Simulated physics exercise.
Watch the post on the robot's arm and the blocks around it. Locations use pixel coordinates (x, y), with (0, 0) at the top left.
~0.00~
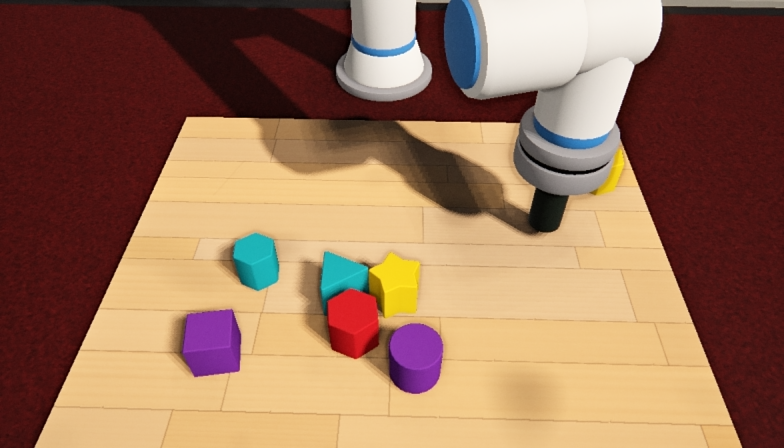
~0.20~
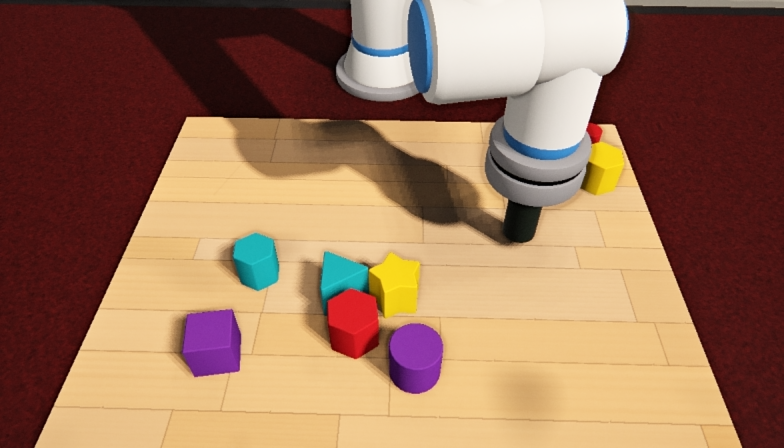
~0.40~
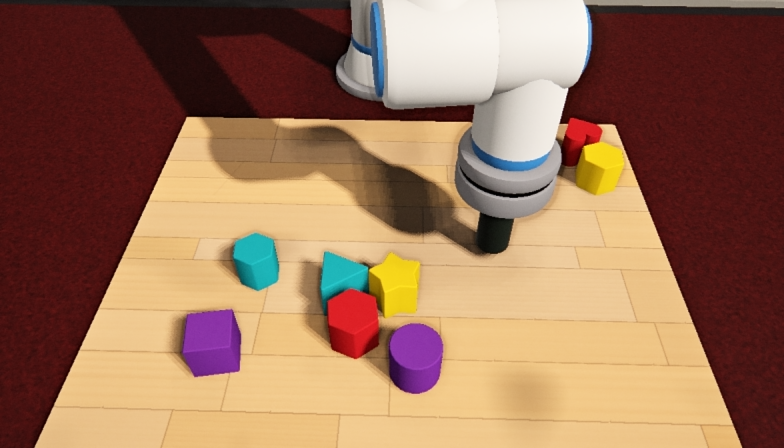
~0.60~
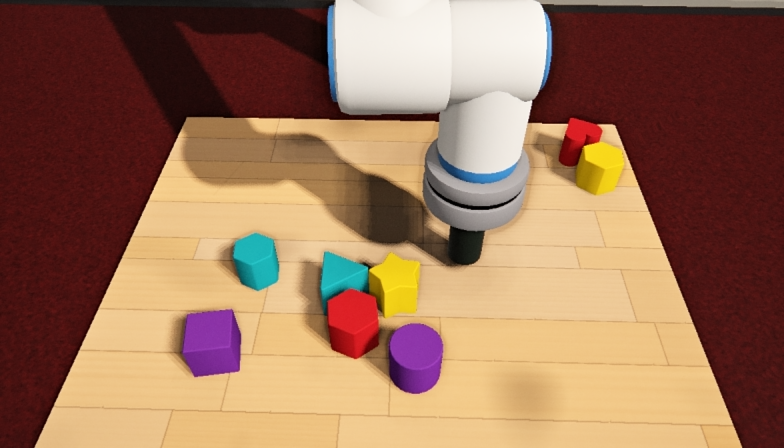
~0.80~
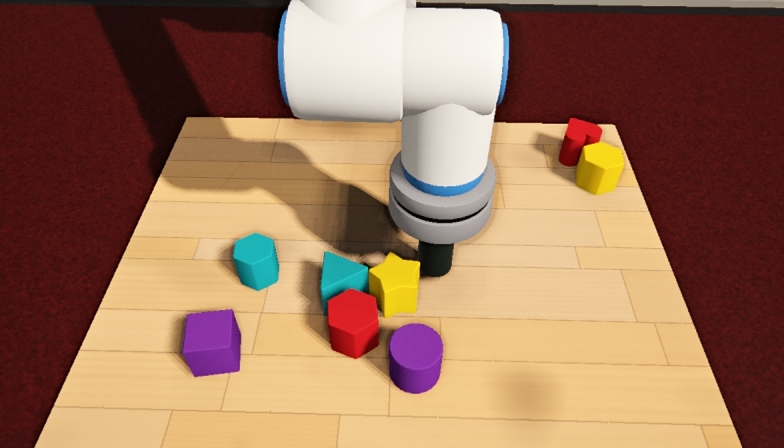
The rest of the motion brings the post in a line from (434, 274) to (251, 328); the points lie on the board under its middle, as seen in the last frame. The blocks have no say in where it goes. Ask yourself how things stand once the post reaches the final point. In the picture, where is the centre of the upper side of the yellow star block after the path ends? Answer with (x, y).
Its top middle is near (368, 299).
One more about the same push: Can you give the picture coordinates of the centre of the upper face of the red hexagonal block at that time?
That would be at about pixel (339, 338).
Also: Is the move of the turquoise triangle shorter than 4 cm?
Going by the path, no.
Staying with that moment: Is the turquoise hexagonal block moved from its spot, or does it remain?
At the end, its place is the same.
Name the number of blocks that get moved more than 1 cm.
By the end, three or more blocks will have moved.
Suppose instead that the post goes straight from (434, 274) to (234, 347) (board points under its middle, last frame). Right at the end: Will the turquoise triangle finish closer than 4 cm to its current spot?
I'd say no.
The first path, step by step. One third of the way, post (375, 281); turquoise triangle (328, 270); red hexagonal block (342, 327), turned 30° clockwise; yellow star block (374, 295), turned 25° anticlockwise.
Two thirds of the way, post (312, 299); turquoise triangle (274, 281), turned 70° clockwise; red hexagonal block (339, 338), turned 40° clockwise; yellow star block (368, 299), turned 50° anticlockwise.
At the end, post (248, 318); purple four-sided block (202, 333); turquoise hexagonal block still; turquoise triangle (220, 282), turned 105° clockwise; red hexagonal block (339, 338), turned 40° clockwise; yellow star block (368, 299), turned 50° anticlockwise.
